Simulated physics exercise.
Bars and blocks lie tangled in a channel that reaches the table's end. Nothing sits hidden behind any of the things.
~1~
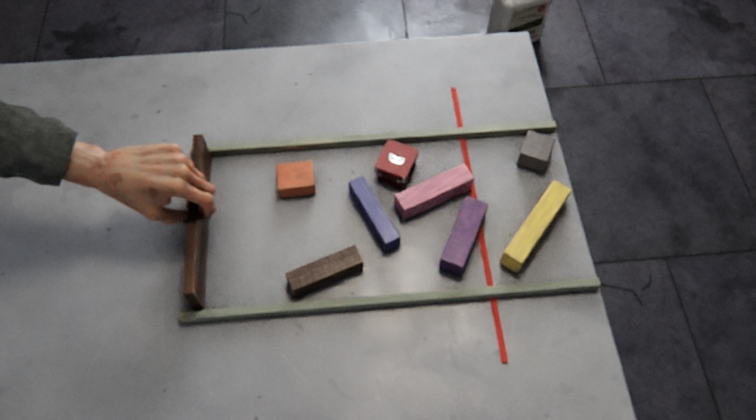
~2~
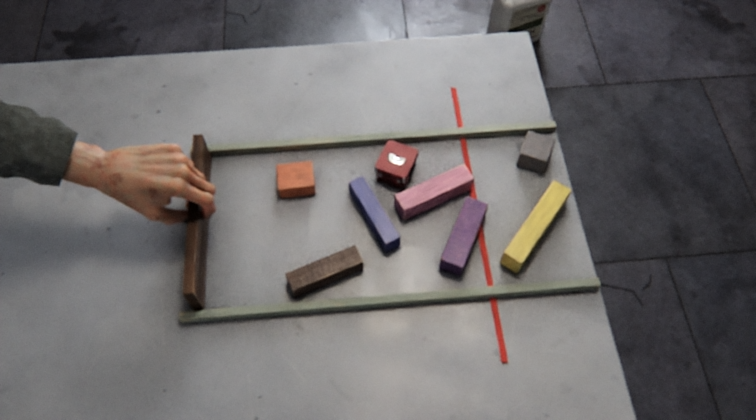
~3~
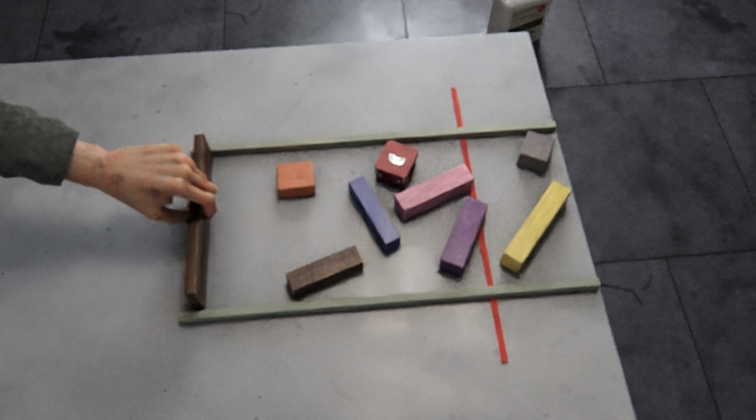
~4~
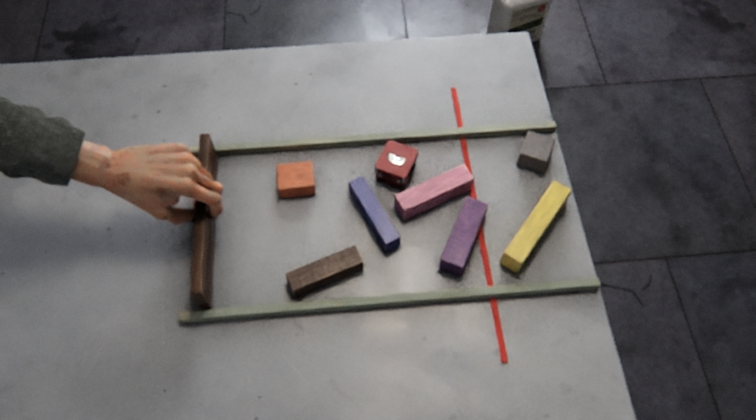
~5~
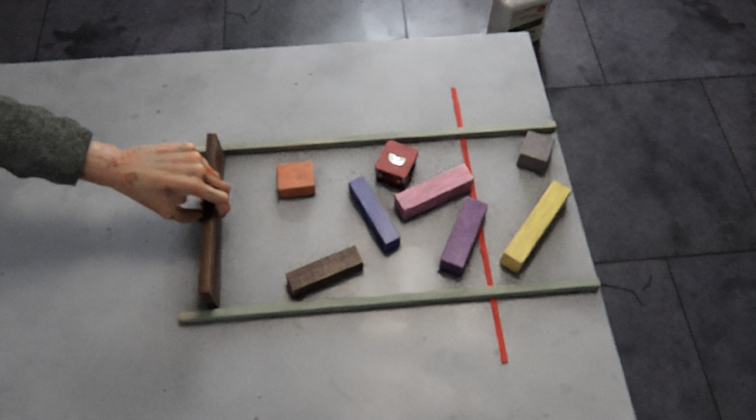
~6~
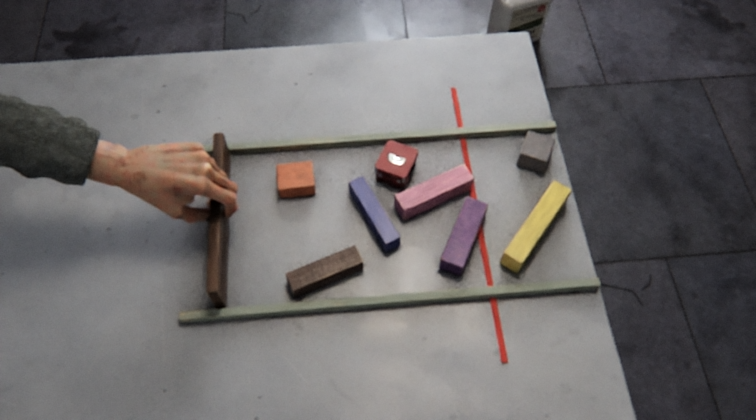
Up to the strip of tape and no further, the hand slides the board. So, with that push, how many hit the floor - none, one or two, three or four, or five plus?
I'd say one or two.
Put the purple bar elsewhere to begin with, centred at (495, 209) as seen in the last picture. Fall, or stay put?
Lab note: Started there, it remains on top.
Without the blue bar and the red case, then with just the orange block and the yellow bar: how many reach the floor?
Result, first then second: 0, 0.
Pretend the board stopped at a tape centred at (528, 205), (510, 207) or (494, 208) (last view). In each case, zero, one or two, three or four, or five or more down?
Trial 1 - five or over; trial 2 - 3 or 4; trial 3 - either three or four.
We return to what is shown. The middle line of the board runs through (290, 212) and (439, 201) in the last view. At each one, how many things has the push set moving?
2, then 8.
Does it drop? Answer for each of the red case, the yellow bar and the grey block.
In the end the red case is still there, the yellow bar ends up off and the grey block ends up off.
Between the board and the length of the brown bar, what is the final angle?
It measures close to 65 degrees.
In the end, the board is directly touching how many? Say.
Looks like 2 of them, all told.
Early on, none off yet; grey block at rest near (536, 152); yellow bar at rest near (536, 226); purple bar at rest near (464, 236).
Finally, the number that fall off is one or two; lost, yellow bar and grey block.
